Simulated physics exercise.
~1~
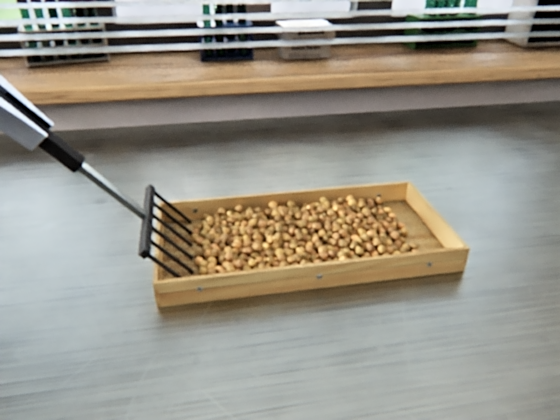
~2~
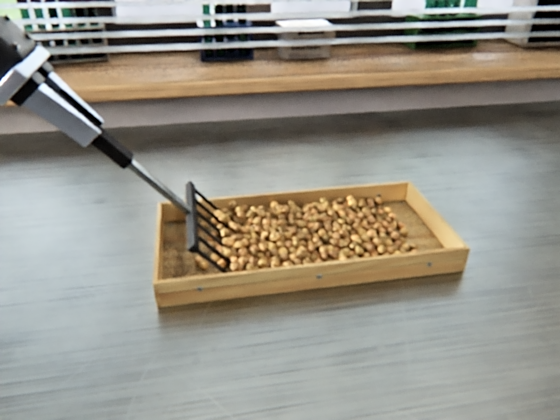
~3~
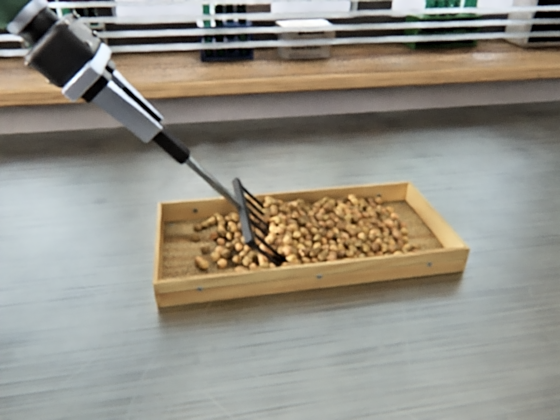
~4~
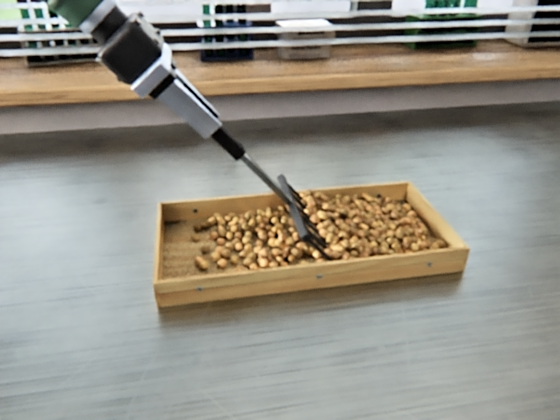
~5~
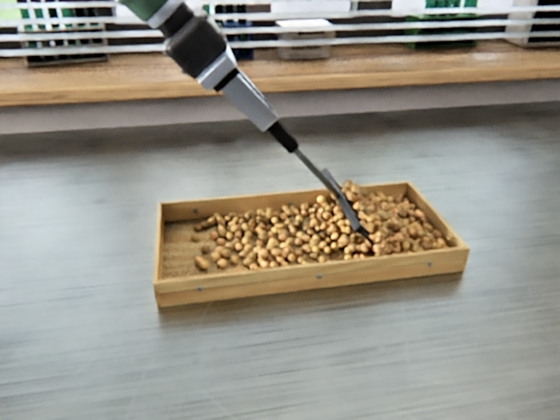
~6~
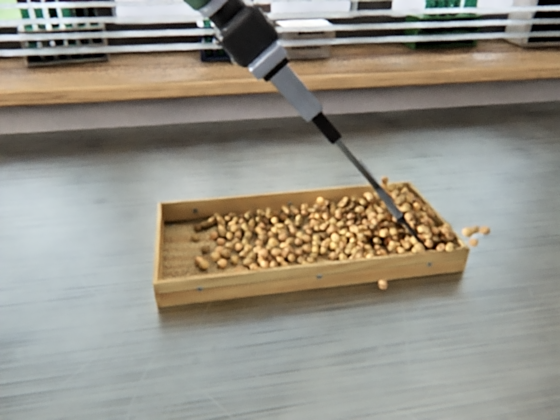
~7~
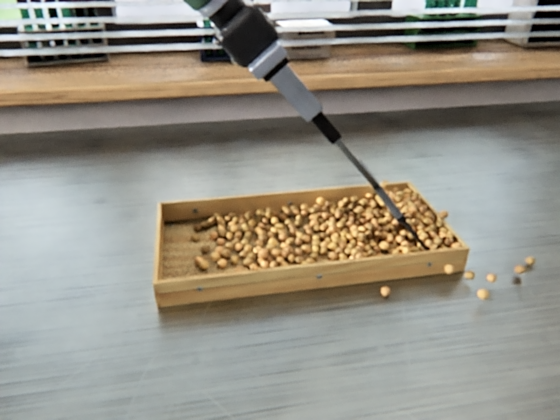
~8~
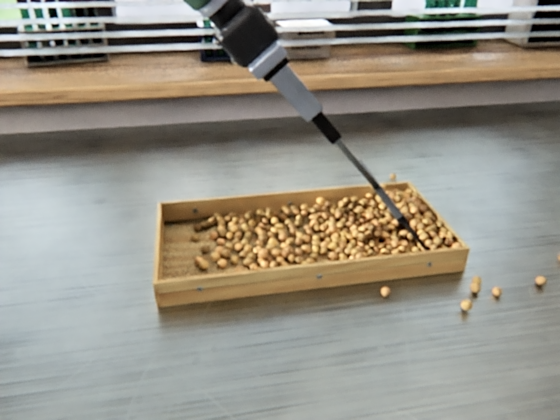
The clip shows a robot arm dragging a black fork rightward through dried chickpeas in a shallow wooden tray, heaping them toward the right end, where several spill onto the grey surface; the fork then stops, with most chickpeas still in the tray.
